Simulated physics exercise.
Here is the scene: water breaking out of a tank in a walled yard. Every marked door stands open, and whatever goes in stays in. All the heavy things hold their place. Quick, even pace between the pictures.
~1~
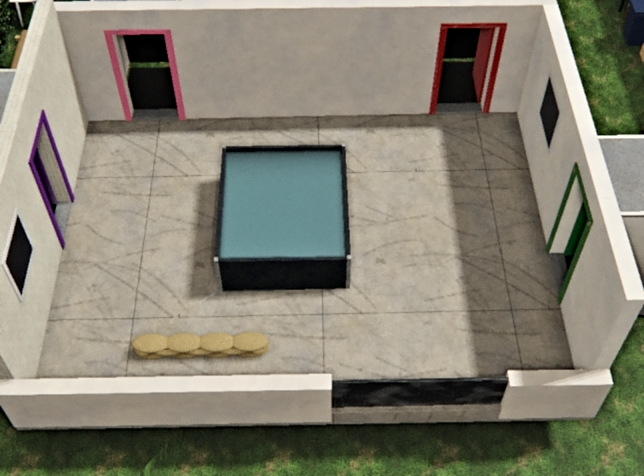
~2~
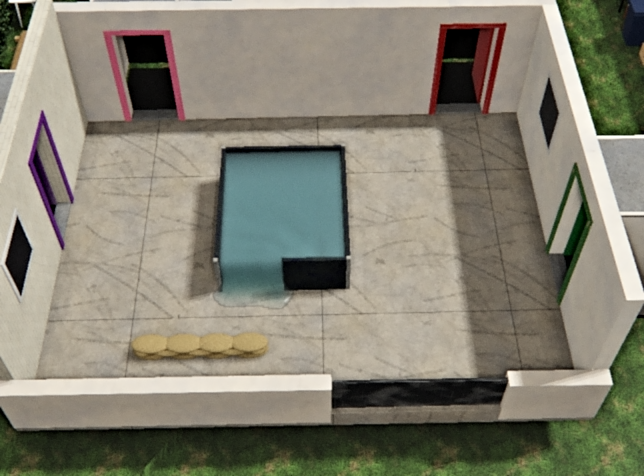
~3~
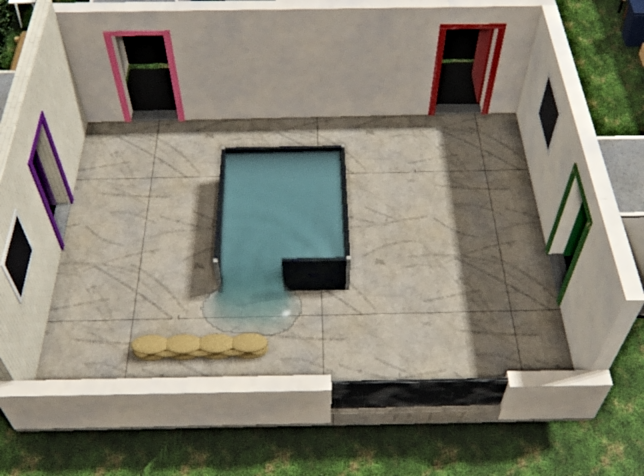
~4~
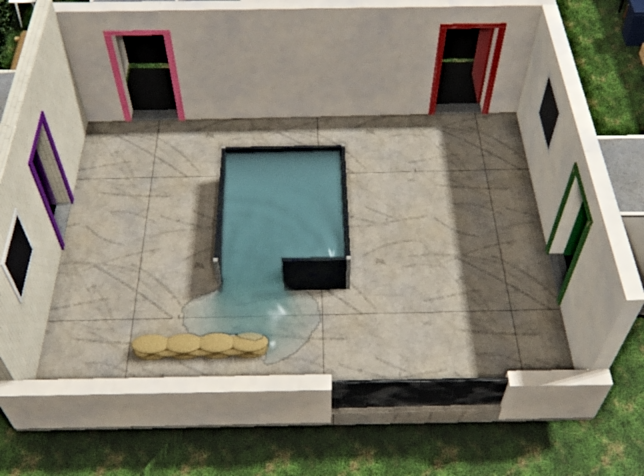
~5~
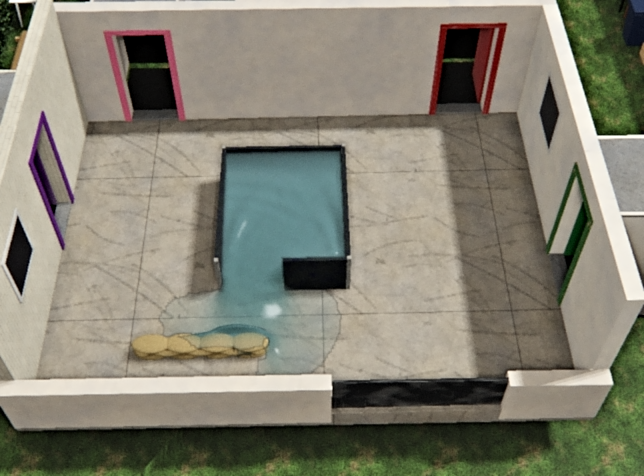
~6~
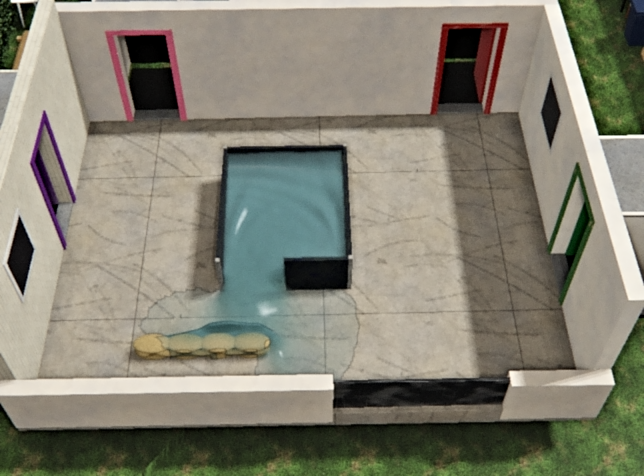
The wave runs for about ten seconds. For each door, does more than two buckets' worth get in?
In order: The pink door is overrun past two buckets. The green door is overrun past two buckets. The red door is overrun past two buckets. The purple door is overrun past two buckets.
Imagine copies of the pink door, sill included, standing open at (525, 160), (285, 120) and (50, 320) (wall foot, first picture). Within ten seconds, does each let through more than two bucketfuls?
Stays below the line; stays below the line; crosses the line.
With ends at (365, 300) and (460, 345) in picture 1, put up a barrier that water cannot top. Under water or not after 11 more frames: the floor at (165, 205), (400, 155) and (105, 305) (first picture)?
Point by point: First not reached, second not reached, third submerged.
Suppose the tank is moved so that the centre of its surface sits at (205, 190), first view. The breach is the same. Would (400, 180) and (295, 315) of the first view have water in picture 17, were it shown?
Point 1: Not wet; point 2: Soaked through.
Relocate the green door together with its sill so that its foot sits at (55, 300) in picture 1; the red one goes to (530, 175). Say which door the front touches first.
That is the green door.
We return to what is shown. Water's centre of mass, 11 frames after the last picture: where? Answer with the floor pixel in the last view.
I'd point to (263, 277).
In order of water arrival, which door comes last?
Result: The door marked red.
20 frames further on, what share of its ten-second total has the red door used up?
Near 0 %, I'd say.
A moment on, water covers 20 % of the floor; the pink door not reached, the green door not reached, the red door not reached, the purple door not reached.
Next, water covers 30 % of the floor; the pink door not reached, the green door not reached, the red door not reached, the purple door wet at the sill, nothing in.
Then, water covers 50 % of the floor; the pink door not reached, the green door wet at the sill, nothing in, the red door not reached, the purple door under two buckets in.
Later, water covers 75 % of the floor; the pink door over two buckets in, the green door over two buckets in, the red door wet at the sill, nothing in, the purple door over two buckets in.
In the end, water covers 95 % of the floor; the pink door far over two buckets in, the green door over two buckets in, the red door over two buckets in, the purple door over two buckets in.
